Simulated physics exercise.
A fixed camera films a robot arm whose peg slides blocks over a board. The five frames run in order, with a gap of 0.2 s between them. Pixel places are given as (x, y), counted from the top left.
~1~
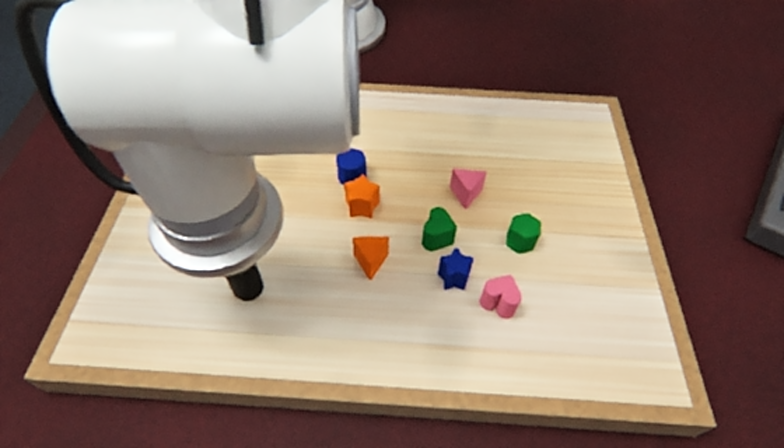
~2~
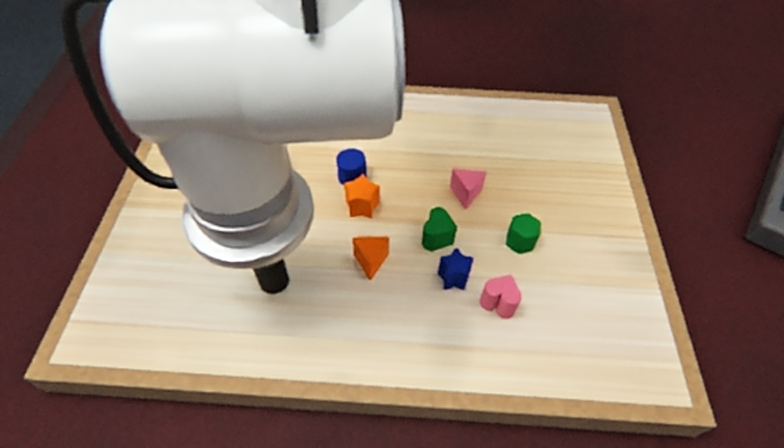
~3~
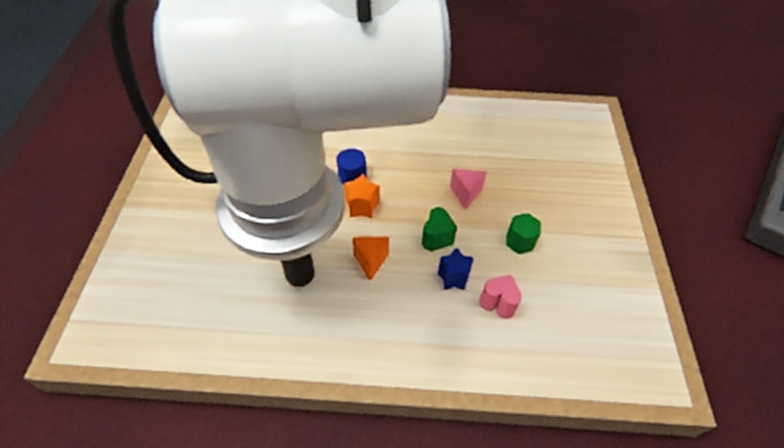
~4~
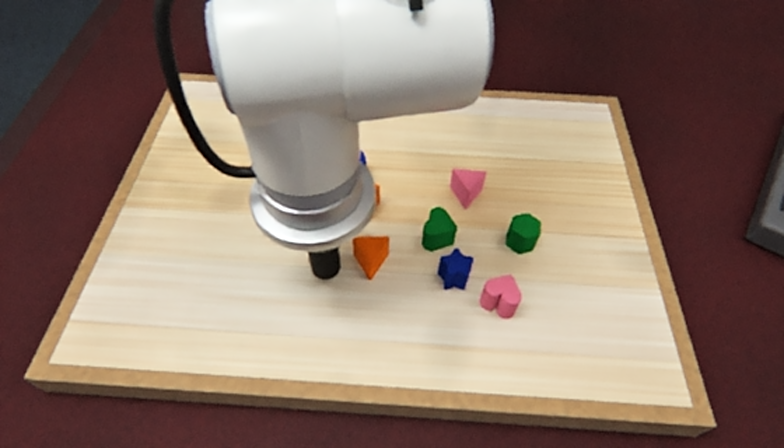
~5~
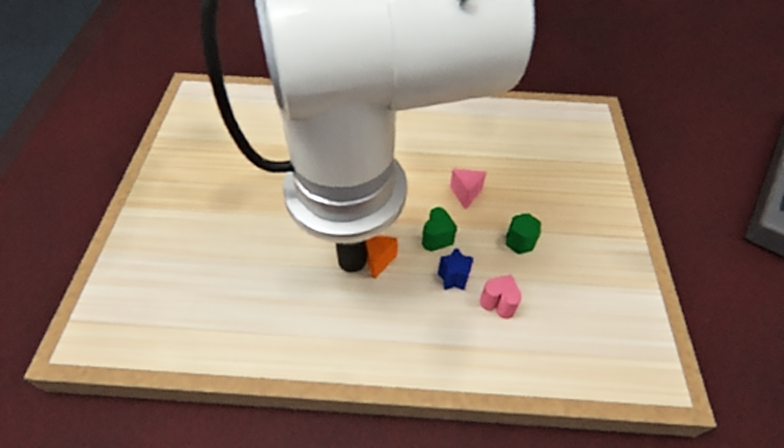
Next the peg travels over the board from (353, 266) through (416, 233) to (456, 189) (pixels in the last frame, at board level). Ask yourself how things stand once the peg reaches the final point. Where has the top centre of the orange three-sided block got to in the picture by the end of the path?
Final place: (430, 237).
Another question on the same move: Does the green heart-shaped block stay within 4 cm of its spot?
Short answer: Yes.
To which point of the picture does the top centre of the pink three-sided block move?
In the picture, that point is around (483, 168).
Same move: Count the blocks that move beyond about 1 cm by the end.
I expect three or more blocks to move.
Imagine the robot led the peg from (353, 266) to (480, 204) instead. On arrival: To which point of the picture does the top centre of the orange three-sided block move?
Its top middle is near (430, 238).
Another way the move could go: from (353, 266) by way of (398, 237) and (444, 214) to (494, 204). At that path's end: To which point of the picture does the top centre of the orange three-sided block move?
The centre of its top will be at (419, 236).
The first path, step by step. One third of the way, peg at (398, 239); orange three-sided block at (424, 236), turned 45° clockwise; green heart-shaped block at (445, 220), turned 20° anticlockwise.
Two thirds of the way, peg at (433, 213); orange three-sided block at (430, 237), turned 65° clockwise; green heart-shaped block at (456, 217).
At the end, peg at (457, 184); orange star block still; orange three-sided block at (430, 237), turned 65° clockwise; green heart-shaped block at (456, 216), turned 15° clockwise; pink three-sided block at (483, 168), turned 20° clockwise.
